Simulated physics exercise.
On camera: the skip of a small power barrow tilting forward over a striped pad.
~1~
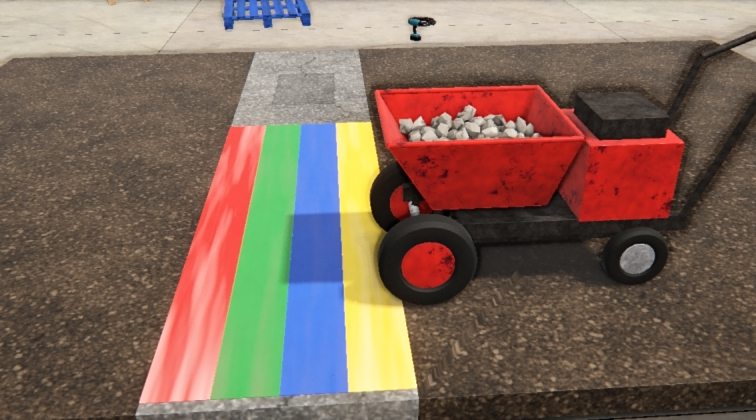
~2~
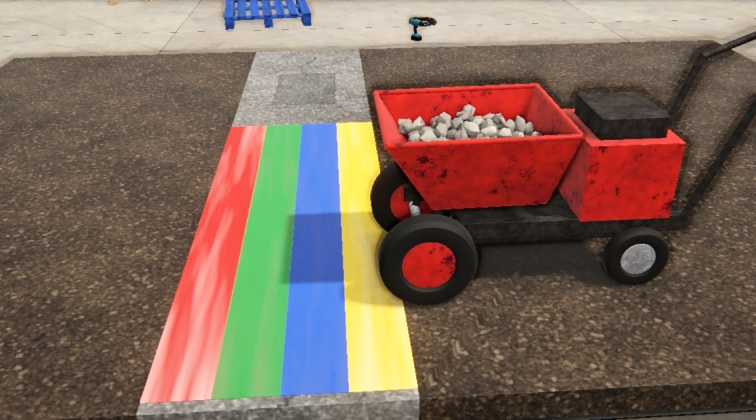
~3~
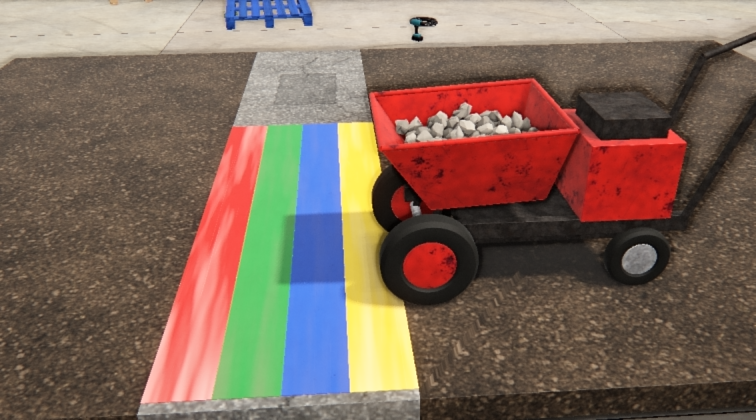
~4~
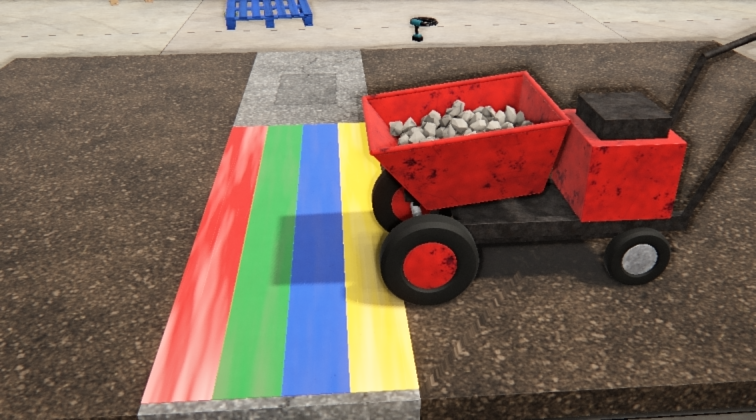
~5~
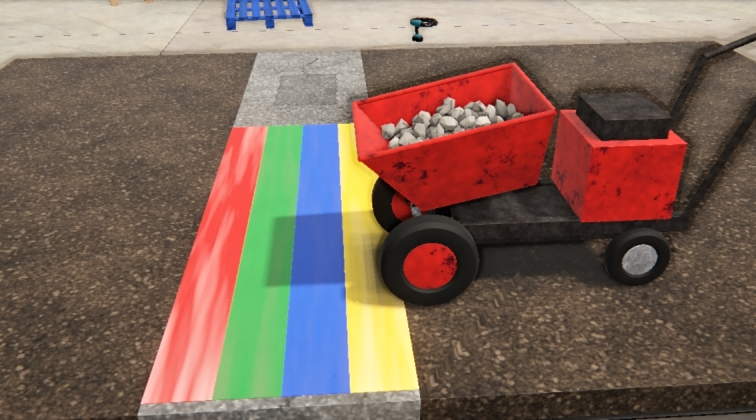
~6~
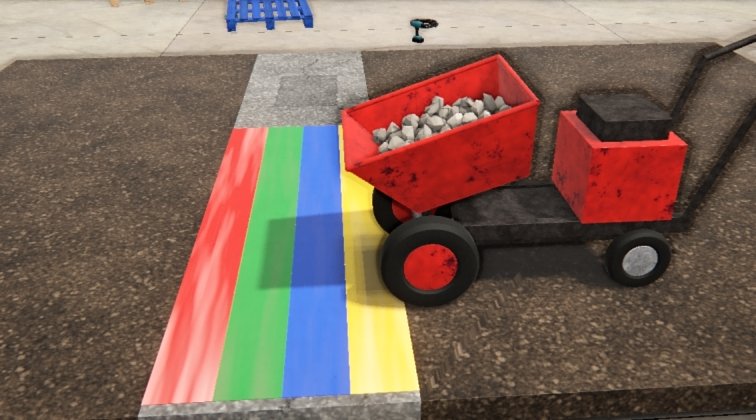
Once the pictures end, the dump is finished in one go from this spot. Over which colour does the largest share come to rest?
The green one gets the largest share.
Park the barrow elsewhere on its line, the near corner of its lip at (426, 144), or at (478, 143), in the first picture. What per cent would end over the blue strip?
Roughly 30 per cent, and 30 per cent.
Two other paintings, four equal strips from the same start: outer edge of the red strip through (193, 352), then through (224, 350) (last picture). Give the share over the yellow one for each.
The first gives 0 %, the second 0 %.
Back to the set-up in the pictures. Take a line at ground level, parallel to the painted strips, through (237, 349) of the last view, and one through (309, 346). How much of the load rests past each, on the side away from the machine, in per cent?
First some 30, then 70 per cent.
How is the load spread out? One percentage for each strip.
Yellow strip near 0; blue strip near 10; green strip near 45; red strip near 15.
Soon, skip tipped steeply; all in the skip.
A while on, skip tipped right over; most in the skip; a stray few over the blue strip; a small part over the green strip; a stray few over the red strip.
Towards the end, skip tipped right over; about a third in the skip; a small part over the blue strip; about a third over the green strip; a small part over the red strip; a stray few off the paint.
Finally, skip tipped right over; about a quarter in the skip; none over the yellow strip; a small part over the blue strip; about half over the green strip; about a quarter over the red strip; a small part off the paint.
